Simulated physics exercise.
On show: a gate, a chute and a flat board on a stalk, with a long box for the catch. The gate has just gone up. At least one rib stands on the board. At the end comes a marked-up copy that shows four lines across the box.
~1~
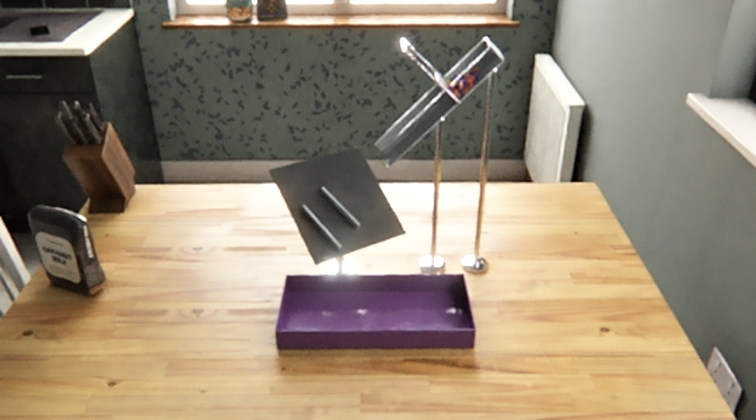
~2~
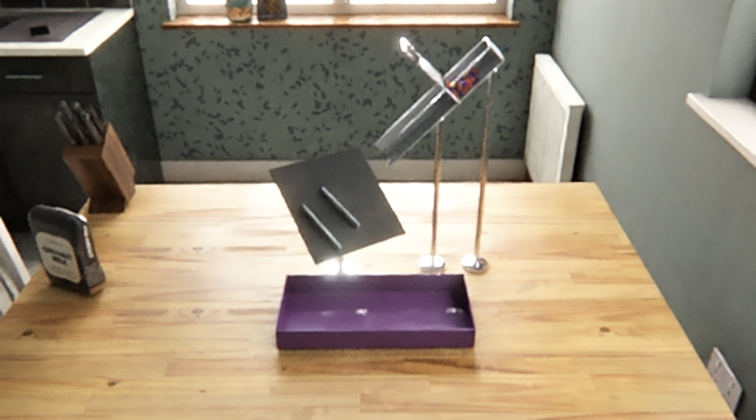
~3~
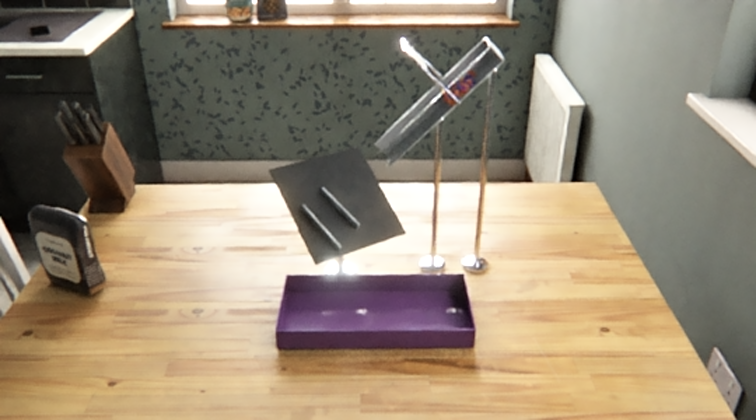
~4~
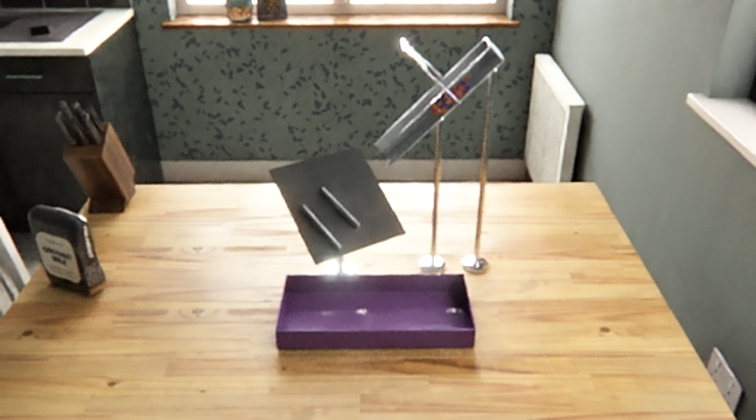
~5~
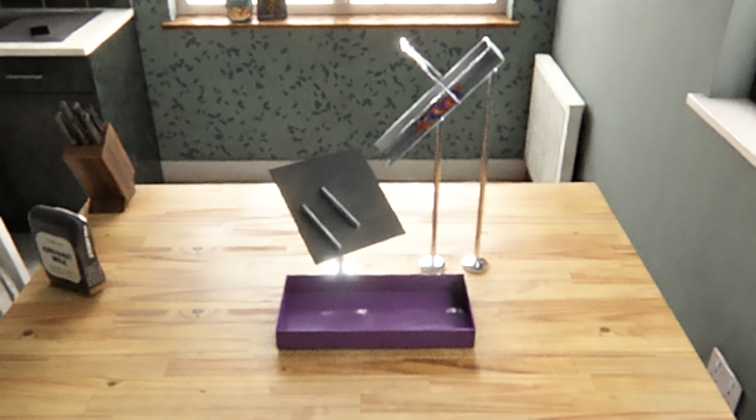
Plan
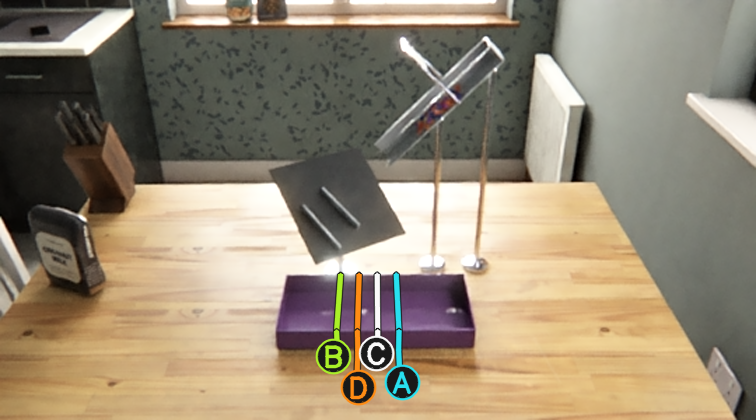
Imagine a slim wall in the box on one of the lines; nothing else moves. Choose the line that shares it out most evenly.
The best line is A.
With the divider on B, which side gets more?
More lands on the right.
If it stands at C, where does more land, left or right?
More lands on the right.
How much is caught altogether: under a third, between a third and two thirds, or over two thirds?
Over two thirds.
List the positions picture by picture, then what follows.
Load behind the gate at (463, 83), jelly beans; lip of the chute at (388, 162), sloping fairly steeply, in the first frame.
Middle of the board at (338, 201), tilted fairly steeply; middle of its low edge at (363, 248); of its high edge at (315, 157), in the second frame.
Front corners of the box at (276, 331) and (475, 329), empty; front of the load at (447, 98), in the third frame.
Middle of the load at (451, 95); its front at (434, 110), about a quarter of the way to the lip; rib from (303, 205) to (341, 247); rib from (323, 188) to (359, 225), in the fourth frame.
Middle of the load at (439, 106); its front at (417, 125), about half of the way to the lip, in the fifth frame.
On the marked copy, line A crosses the front rim at (398, 330); line B crosses the front rim at (336, 330); line C crosses the front rim at (377, 330); line D crosses the front rim at (357, 330).
With A, of what is caught, about two thirds on the left of the divider, about a third on the right.
With B, of what is caught, a stray few on the left of the divider, nearly all on the right.
With C, of what is caught, a stray few on the left of the divider, nearly all on the right.
With D, of what is caught, a stray few on the left of the divider, nearly all on the right.
